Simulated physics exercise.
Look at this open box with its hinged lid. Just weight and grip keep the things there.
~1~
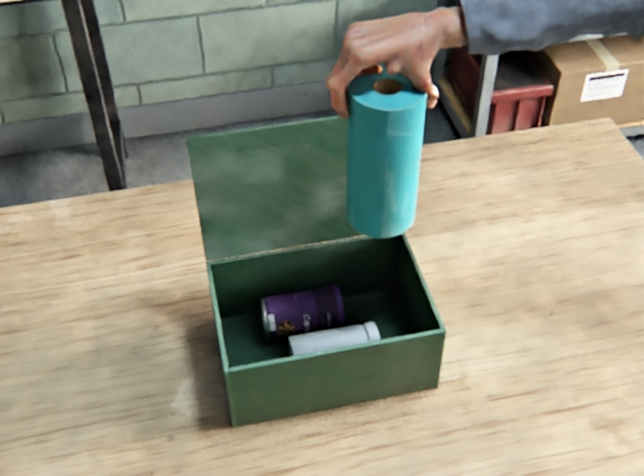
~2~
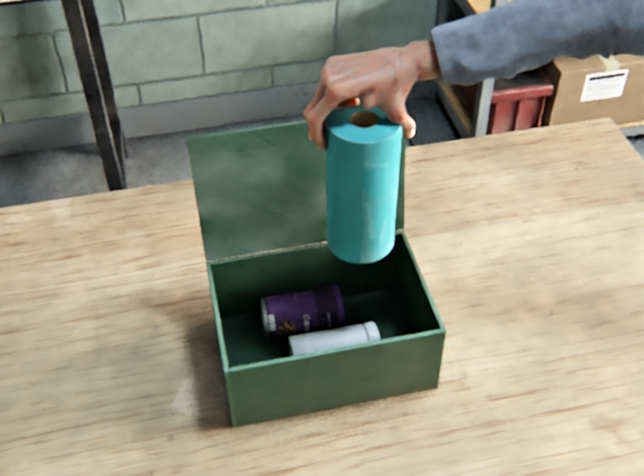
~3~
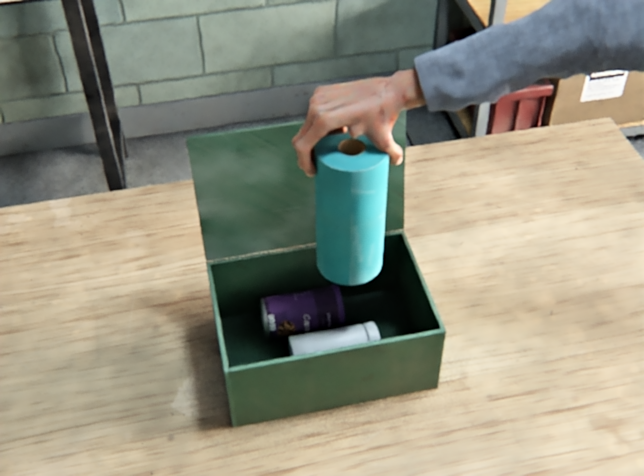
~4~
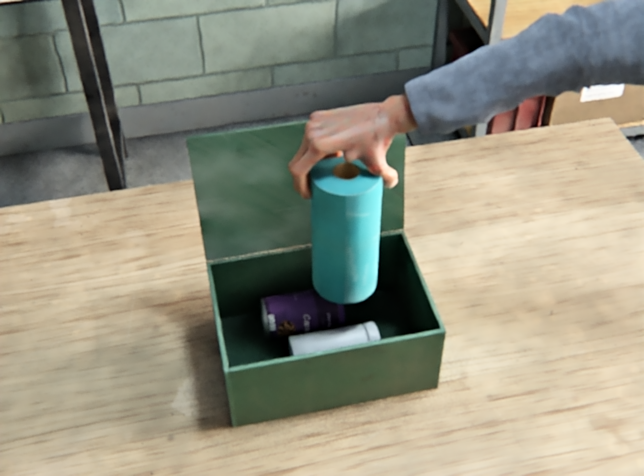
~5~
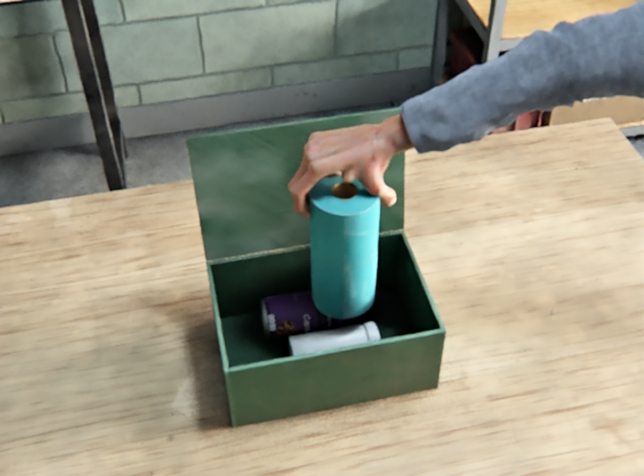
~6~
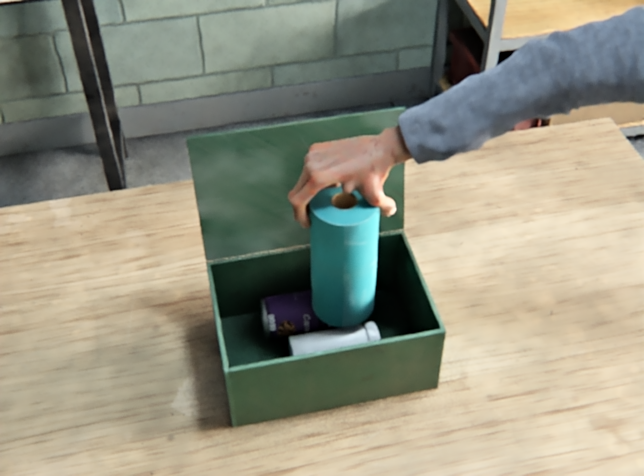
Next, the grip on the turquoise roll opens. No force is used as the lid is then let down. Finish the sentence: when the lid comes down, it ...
... cannot close.
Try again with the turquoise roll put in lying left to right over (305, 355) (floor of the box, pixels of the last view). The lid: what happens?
After that, the lid lies down snugly.
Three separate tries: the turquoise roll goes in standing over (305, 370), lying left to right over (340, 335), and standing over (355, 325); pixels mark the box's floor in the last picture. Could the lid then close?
Attempt one, it is left gaping; attempt two, it settles down; attempt three, it is left gaping.
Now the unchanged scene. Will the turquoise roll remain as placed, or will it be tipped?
As it turns out, the turquoise roll changes its angle.
Then, 1.10 s later than the last frame, lid starting down; turquoise roll tilted by 50° near (353, 304).
Then, 1.60 s later than the last frame, lid 60° above the rim; turquoise roll tilted by 49° near (353, 304).
When it is over, lid 31° above the rim; lying over in the box, turquoise roll; the other 2 as before. End places, in pixels of the last picture, turquoise roll near (354, 304).
